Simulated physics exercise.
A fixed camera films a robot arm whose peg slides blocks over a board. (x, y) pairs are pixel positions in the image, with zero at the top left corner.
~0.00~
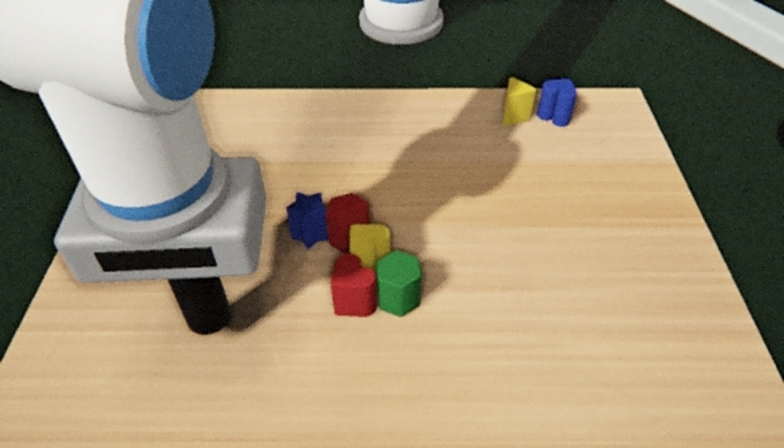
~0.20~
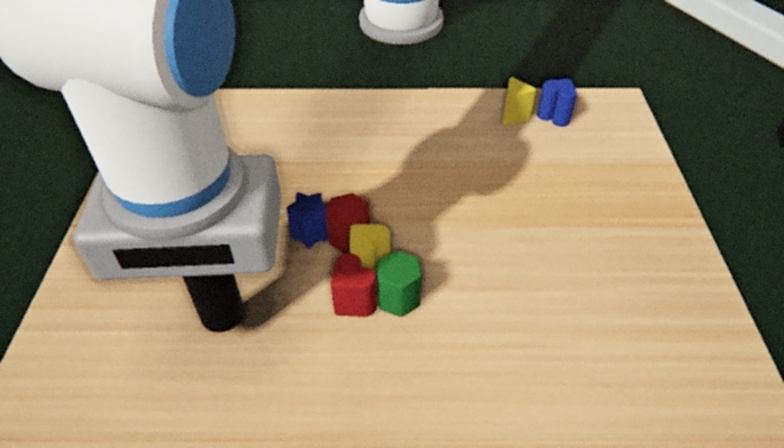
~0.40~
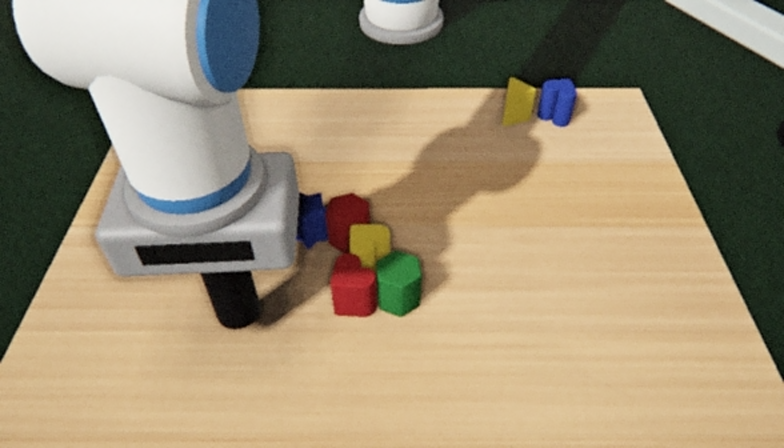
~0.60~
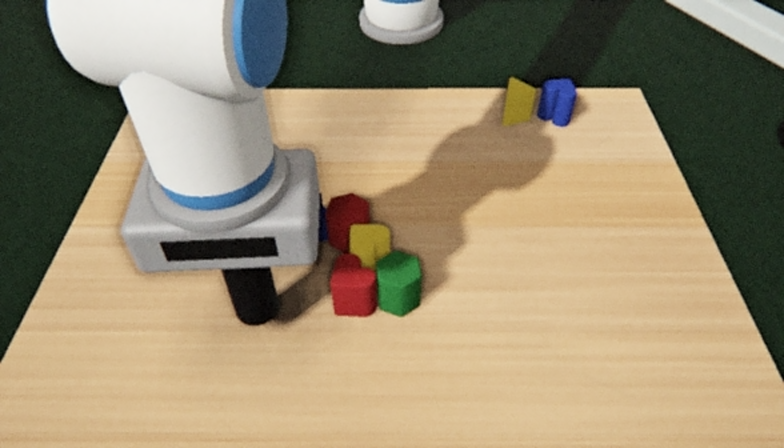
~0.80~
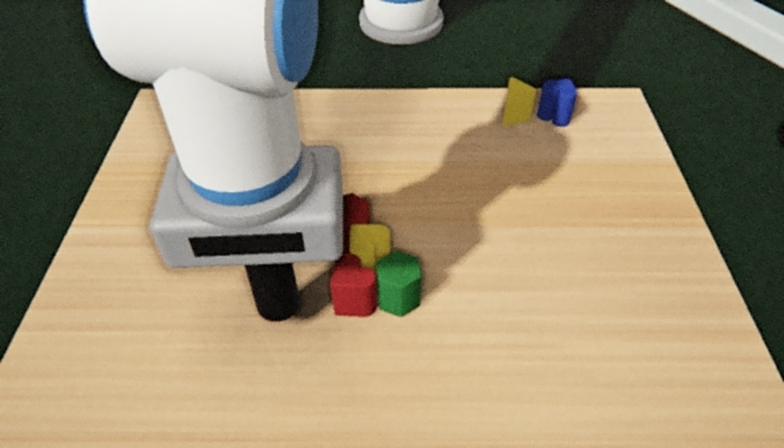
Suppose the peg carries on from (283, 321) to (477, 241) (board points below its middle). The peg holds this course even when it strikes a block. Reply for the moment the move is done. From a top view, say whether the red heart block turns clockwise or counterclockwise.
Looking down, my answer is that the red heart block rotates clockwise.
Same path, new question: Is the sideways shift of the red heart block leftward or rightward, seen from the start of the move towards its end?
Moves right.
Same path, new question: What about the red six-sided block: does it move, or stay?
It is not moved.
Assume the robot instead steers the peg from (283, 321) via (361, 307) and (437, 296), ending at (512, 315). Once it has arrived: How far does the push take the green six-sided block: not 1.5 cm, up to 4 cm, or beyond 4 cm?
The answer here is over 4 cm.
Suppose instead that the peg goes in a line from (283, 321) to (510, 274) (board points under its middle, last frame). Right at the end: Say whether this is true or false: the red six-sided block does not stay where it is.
My answer: False.
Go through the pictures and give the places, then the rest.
Tip of the peg (209, 317), middles of tops, red six-sided block (347, 207), red heart block (351, 271), yellow heart block (367, 236), green six-sided block (399, 268), in the first picture.
Peg (223, 315), nothing pushed, in the second picture.
Peg (239, 312), nothing pushed, in the third picture.
Peg (258, 309), nothing pushed, in the fourth picture.
Peg (279, 305), red six-sided block (347, 207), red heart block (351, 271), yellow heart block (367, 236), green six-sided block (399, 268), in the fifth picture.
On the path given first. One third of the way, peg (352, 276); red heart block (392, 267), turned 25° clockwise; yellow heart block (380, 230), turned 45° anticlockwise; green six-sided block (433, 264), turned 30° anticlockwise.
Two thirds of the way, peg (418, 249); red heart block (416, 271), turned 50° clockwise; yellow heart block (403, 209); green six-sided block (457, 267), turned 50° anticlockwise.
At the end, peg (479, 224); red six-sided block unmoved; red heart block (416, 271), turned 50° clockwise; yellow heart block (403, 210), turned 120° anticlockwise; green six-sided block (457, 267), turned 50° anticlockwise.
